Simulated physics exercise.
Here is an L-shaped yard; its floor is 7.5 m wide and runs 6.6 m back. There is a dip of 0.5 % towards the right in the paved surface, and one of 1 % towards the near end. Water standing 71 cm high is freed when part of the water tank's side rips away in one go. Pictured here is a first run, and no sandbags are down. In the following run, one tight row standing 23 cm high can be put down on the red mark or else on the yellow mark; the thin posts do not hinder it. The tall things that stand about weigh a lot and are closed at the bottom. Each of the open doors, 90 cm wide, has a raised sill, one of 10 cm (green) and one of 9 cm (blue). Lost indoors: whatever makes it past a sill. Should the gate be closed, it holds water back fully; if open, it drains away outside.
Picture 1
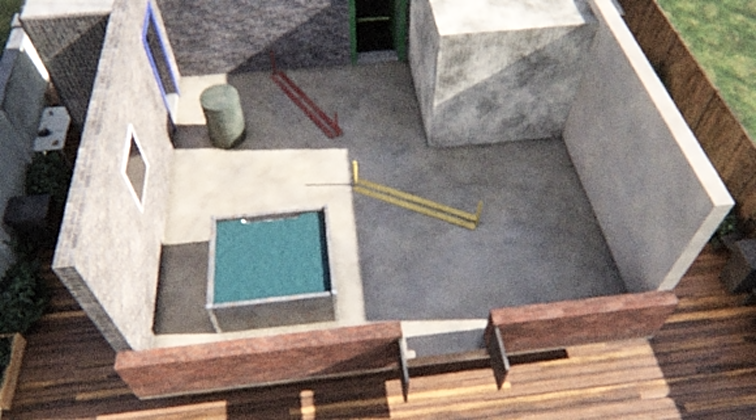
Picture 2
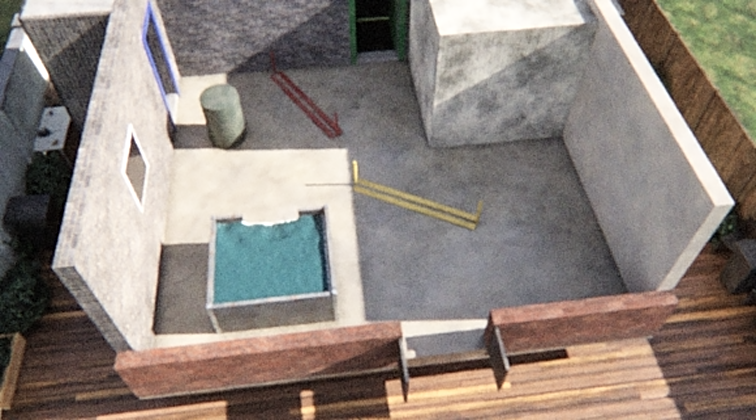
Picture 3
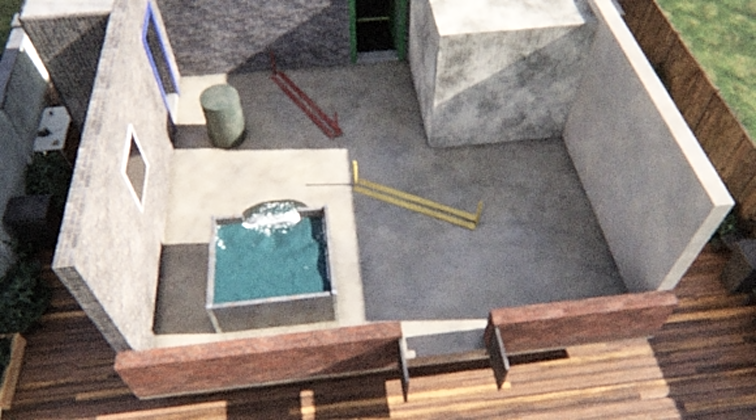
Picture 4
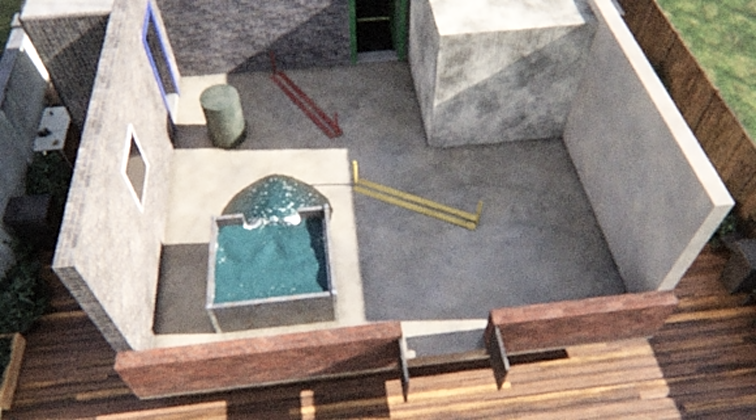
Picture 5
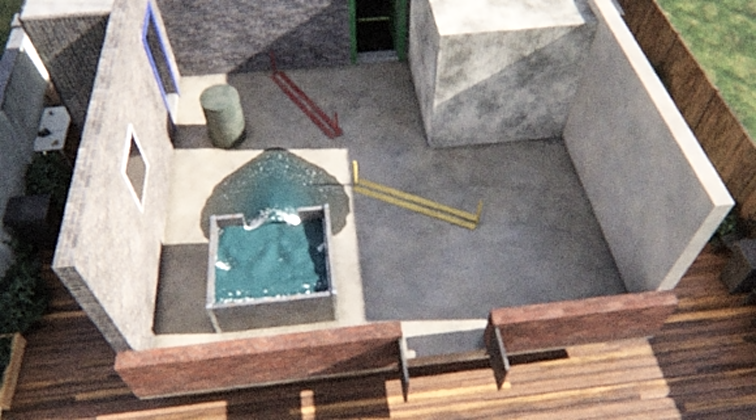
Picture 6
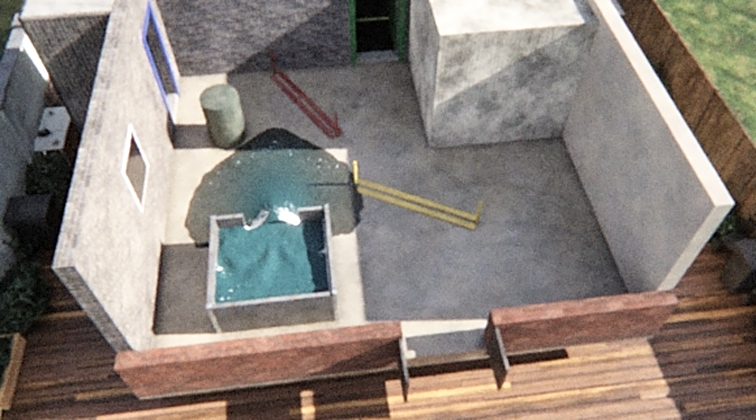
The clip shows a walled yard from above with a square tank of still blue-green water; water then pours out over its far side and spreads in a widening, darkening pool across the pale floor toward a green barrel.
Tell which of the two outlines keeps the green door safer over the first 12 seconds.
The red outline keeps it safer.
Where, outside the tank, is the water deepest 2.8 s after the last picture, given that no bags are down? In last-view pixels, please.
I'd point to somewhere near (402, 69).
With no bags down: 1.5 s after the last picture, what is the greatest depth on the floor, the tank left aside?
About 24 cm.
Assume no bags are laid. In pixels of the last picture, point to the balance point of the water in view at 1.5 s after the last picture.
Close to (278, 202) in the last picture.
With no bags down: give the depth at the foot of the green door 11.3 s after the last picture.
Roughly 4.0 centimetres.
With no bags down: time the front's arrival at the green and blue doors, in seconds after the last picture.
Arrival times - green 1.3 s, blue 0.8 s.
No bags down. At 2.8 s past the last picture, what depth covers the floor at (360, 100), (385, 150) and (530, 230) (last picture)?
In order, roughly 4, 2 and 0 cm.
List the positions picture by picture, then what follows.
In the first frame, still water, 71 cm deep, in the water tank at (272, 257).
In the second frame, water pours out on the water tank's far side and has run 0.5 m, to a hidden place; typically 11 cm deep outside, 71 cm at the water tank's back.
In the third frame, the front is at a hidden place, 0.9 m from the gap on the water tank's far side; 0.8 m2 of floor is under water; 71 cm left at the back of the water tank.
In the fourth frame, water pours out on the water tank's far side and has run 1.4 m, to (279, 178); typically 7 cm deep outside, 68 cm at the water tank's back.
In the fifth frame, water pours out on the water tank's far side and has run 2.1 m, to (278, 152); typically 5 cm deep outside, 60 cm at the water tank's back.
In the sixth frame, the front is at (281, 131), 2.6 m from the gap on the water tank's far side; 5.1 m2 of floor is under water; 61 cm left at the back of the water tank.
Then, 0.7 s after the last picture water covers 35 % of the floor and is deepest (32 cm) near (271, 232) in the run without bags; in at the green door, 0 L with no bags, 0 L with the row on red, 0 L on yellow.
Then, 1.5 s after the last picture water covers 45 % of the floor and is deepest (24 cm) near (292, 72) in the run without bags; in at the green door, 0 L with no bags, 0 L with the row on red, 0 L on yellow.
Then, 2.8 s after the last picture water covers 45 % of the floor and is deepest (22 cm) near (402, 69) in the run without bags; in at the green door, 17 L with no bags, 4 L with the row on red, 22 L on yellow.
Then, 6.3 s after the last picture water covers 70 % of the floor and is deepest (12 cm) near (405, 80) in the run without bags; in at the green door, 48 L with no bags, 6 L with the row on red, 52 L on yellow.
Then, 11.3 s after the last picture water covers 90 % of the floor and is deepest (10 cm) near (214, 365) in the run without bags; in at the green door, 50 L with no bags, 6 L with the row on red, 53 L on yellow.
